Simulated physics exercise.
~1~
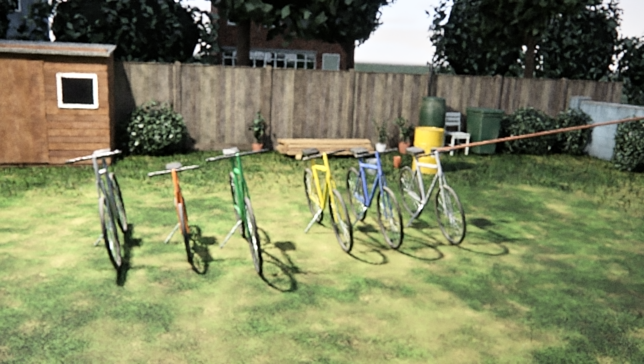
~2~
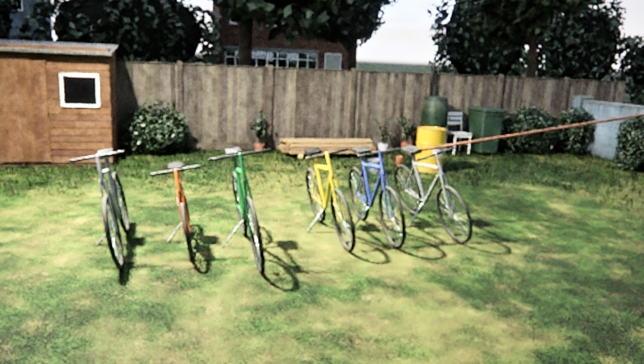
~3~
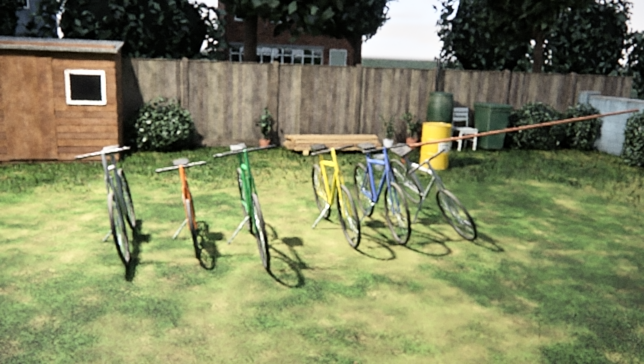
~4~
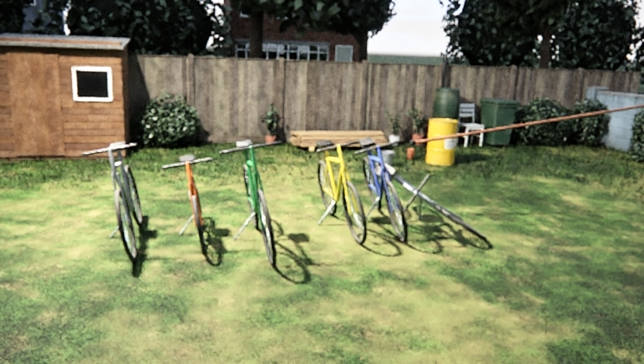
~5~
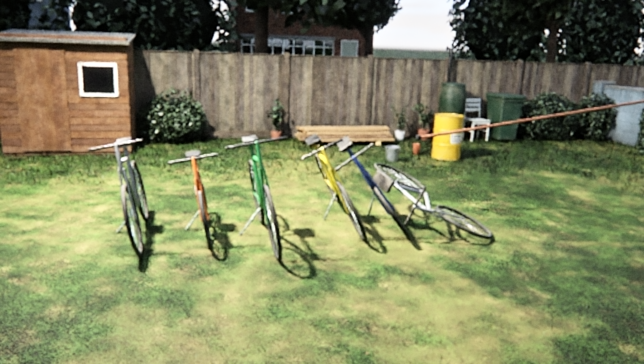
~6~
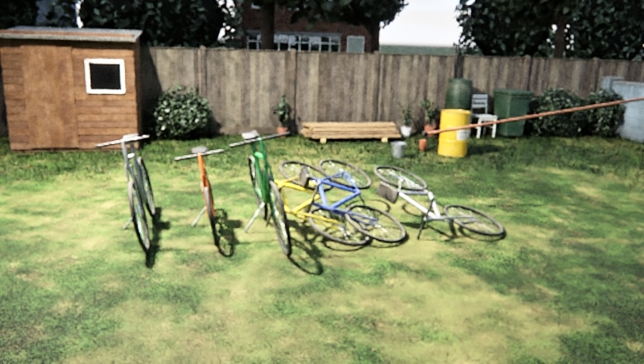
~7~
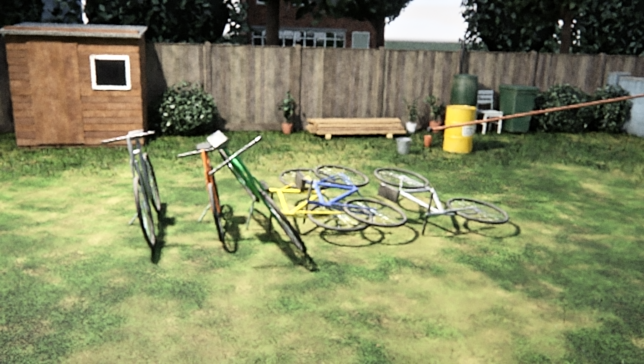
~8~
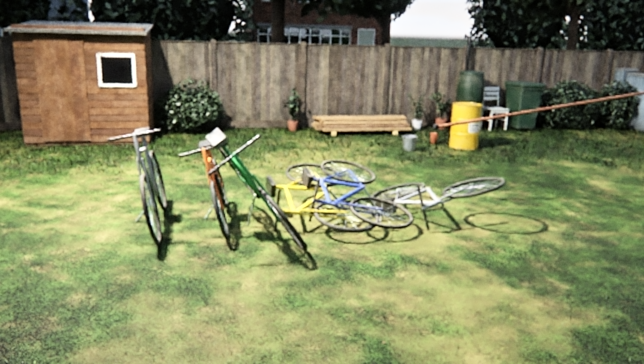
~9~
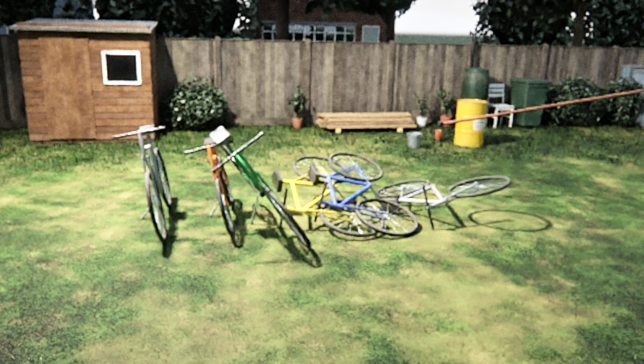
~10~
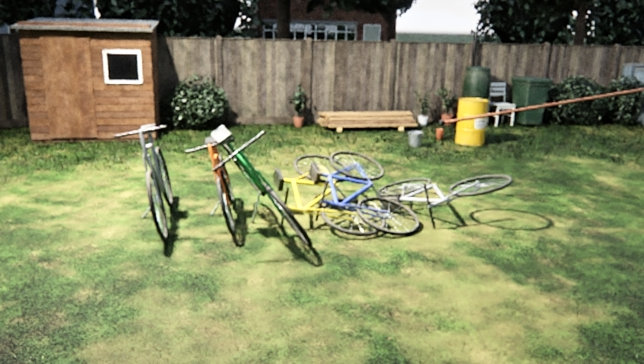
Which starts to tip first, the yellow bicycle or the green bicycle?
The yellow bicycle starts to tip first, and the green bicycle begins to lean over only after it.
